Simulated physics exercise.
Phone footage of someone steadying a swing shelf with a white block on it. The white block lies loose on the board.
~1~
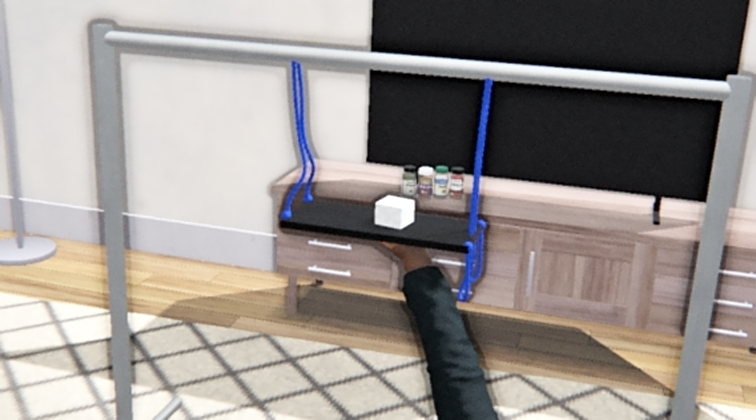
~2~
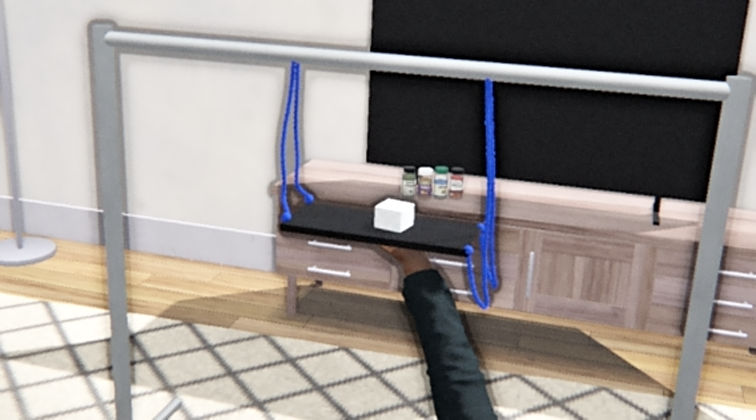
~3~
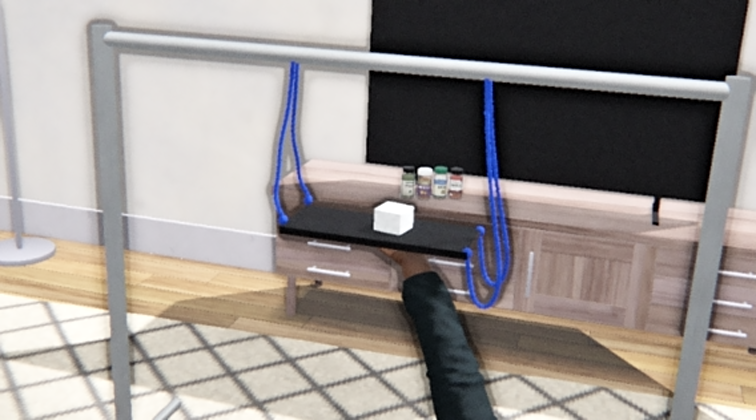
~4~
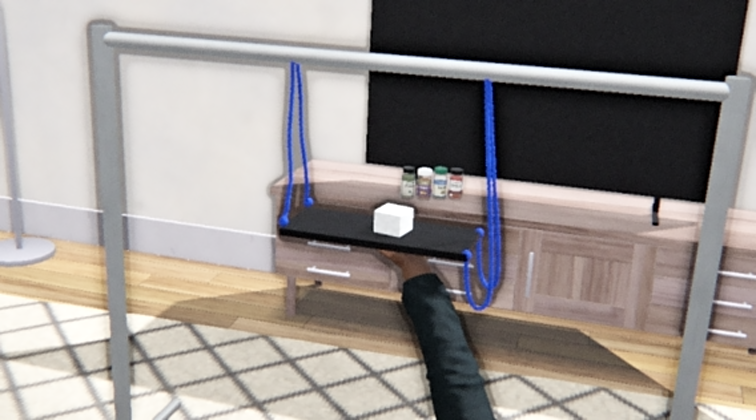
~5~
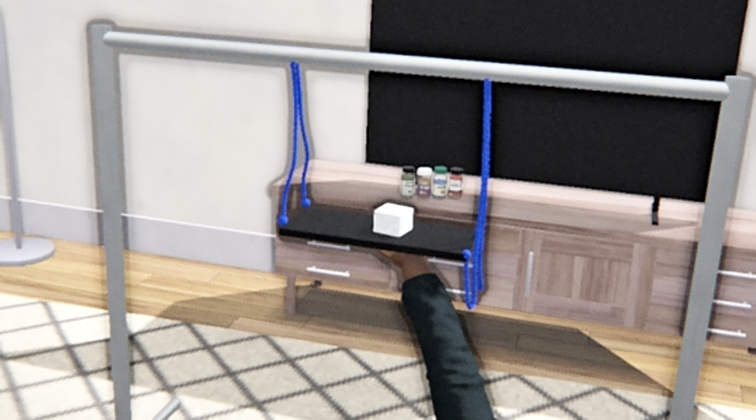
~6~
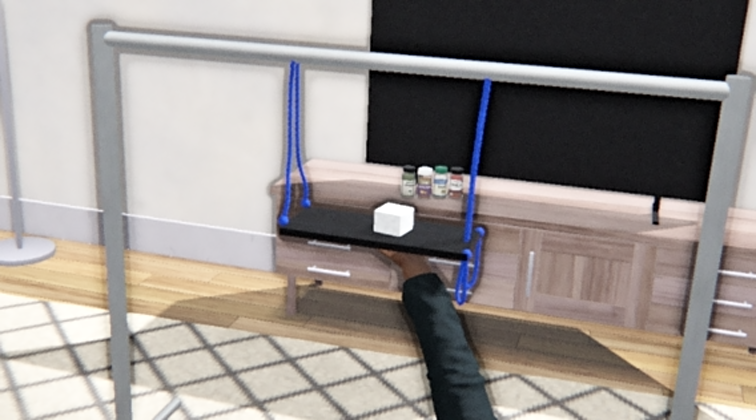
The black shelf, hung by blue cords from a grey metal frame, dips slightly while a dark-sleeved arm steadies it from below, and the loose white block sinks with it. The slack right cords swing outward, then back inward, as the shelf and block stay nearly still on the hand.
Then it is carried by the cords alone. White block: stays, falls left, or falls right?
Falls right.
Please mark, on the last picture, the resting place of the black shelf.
Check near (349, 280) - that's where its middle lands.
Then, 0.78 s on from there, board tipped 33° down to the right; block on the floor.
Then, 1.40 s on from there, board tipped 40° down to the right; block on the floor.
In the end, board tipped 38° down to the right; block on the floor. The white block tumbles from the right end.
